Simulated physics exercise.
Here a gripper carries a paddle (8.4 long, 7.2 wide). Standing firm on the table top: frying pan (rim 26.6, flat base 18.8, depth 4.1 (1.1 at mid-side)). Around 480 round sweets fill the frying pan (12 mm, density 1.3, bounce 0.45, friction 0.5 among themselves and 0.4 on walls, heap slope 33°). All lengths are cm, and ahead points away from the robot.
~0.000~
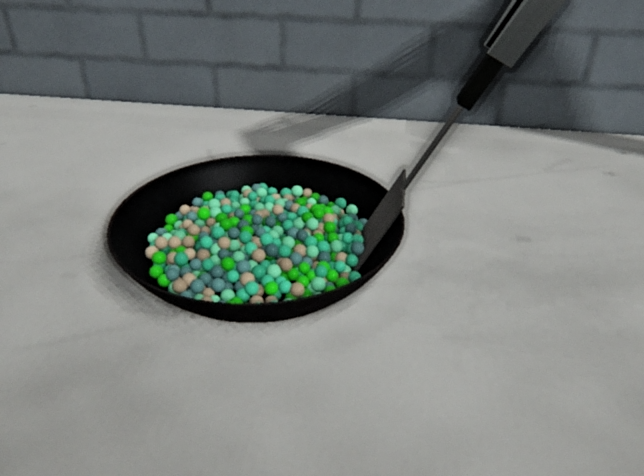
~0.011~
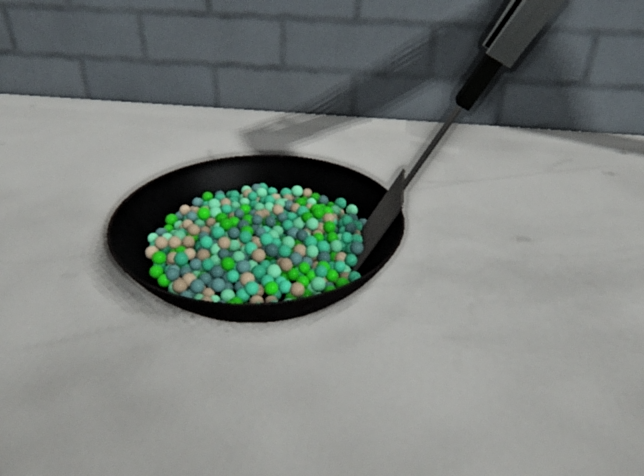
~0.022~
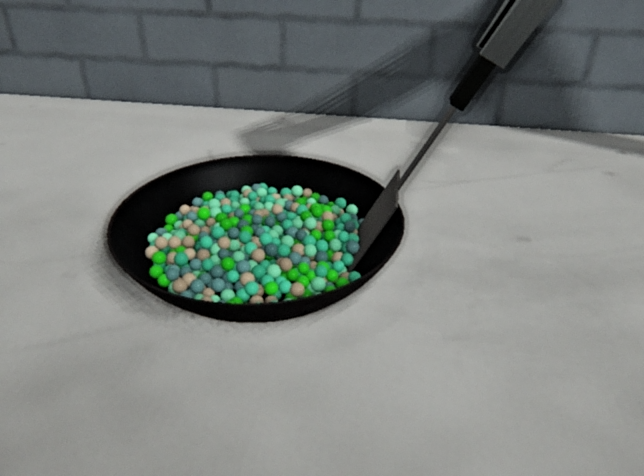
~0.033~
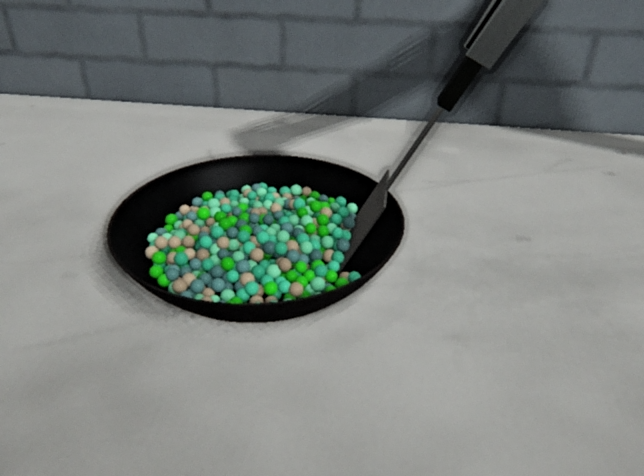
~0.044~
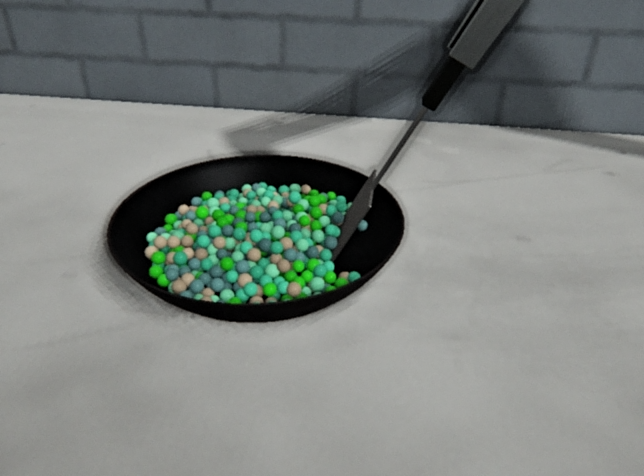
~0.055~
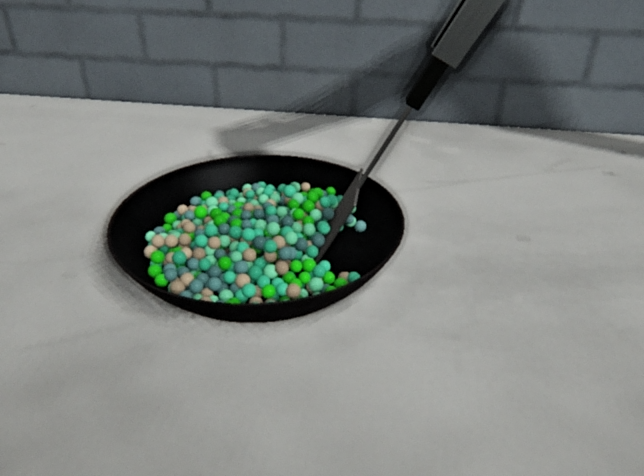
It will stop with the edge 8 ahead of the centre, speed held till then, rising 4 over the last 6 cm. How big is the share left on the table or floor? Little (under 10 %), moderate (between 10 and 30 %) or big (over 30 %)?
On the table or floor the share is moderate, between 10 and 30 %.
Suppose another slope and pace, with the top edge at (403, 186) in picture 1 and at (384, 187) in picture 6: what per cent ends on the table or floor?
Some 5 per cent.
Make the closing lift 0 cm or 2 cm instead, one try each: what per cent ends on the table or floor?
Some 15 and 25 per cent.
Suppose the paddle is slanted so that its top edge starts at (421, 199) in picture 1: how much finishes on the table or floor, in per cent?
About 20 per cent.
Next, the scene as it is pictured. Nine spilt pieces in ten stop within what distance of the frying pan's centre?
About 75 cm.
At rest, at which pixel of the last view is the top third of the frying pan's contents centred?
At about (179, 220).
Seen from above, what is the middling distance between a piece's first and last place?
About 4 cm.
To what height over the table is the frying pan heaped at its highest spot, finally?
Some 5.0 cm.
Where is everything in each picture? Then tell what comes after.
The first picture shows the paddle top edge at (404, 186), sloping 63°; upper third of the load around (260, 232), from x 150 to 365, top at y 190; 480 in the frying pan.
The second picture shows the paddle top edge at (403, 187), sloping 63°; upper third of the load around (260, 232), from x 150 to 365, top at y 190.
The third picture shows the paddle top edge at (398, 187), sloping 63°; upper third of the load around (264, 233), from x 150 to 365, top at y 190.
The fourth picture shows the paddle top edge at (387, 187), sloping 63°; upper third of the load around (268, 230), from x 150 to 360, top at y 190.
The fifth picture shows the paddle top edge at (373, 187), sloping 63°; upper third of the load around (266, 228), from x 150 to 360, top at y 190.
The sixth picture shows the paddle top edge at (359, 186), sloping 63°; upper third of the load around (269, 226), from x 150 to 360, top at y 185; 480 in the frying pan.
After 0.09 s, sloping 63°, highest piece 7 above the table; 480 in the frying pan.
After 0.13 s, sloping 63°, highest piece 8 above the table; 480 in the frying pan.
After 0.35 s, sloping 63°, highest piece 10 above the table; 378 in the frying pan, 68 on the table or floor, 34 on the blade or in flight.
After 1.40 s, sloping 63°, highest piece 4 above the table; 378 in the frying pan, 102 on the table or floor.
In the end, 378 in the frying pan, 102 on the table or floor. That is 21 % on the table or floor.
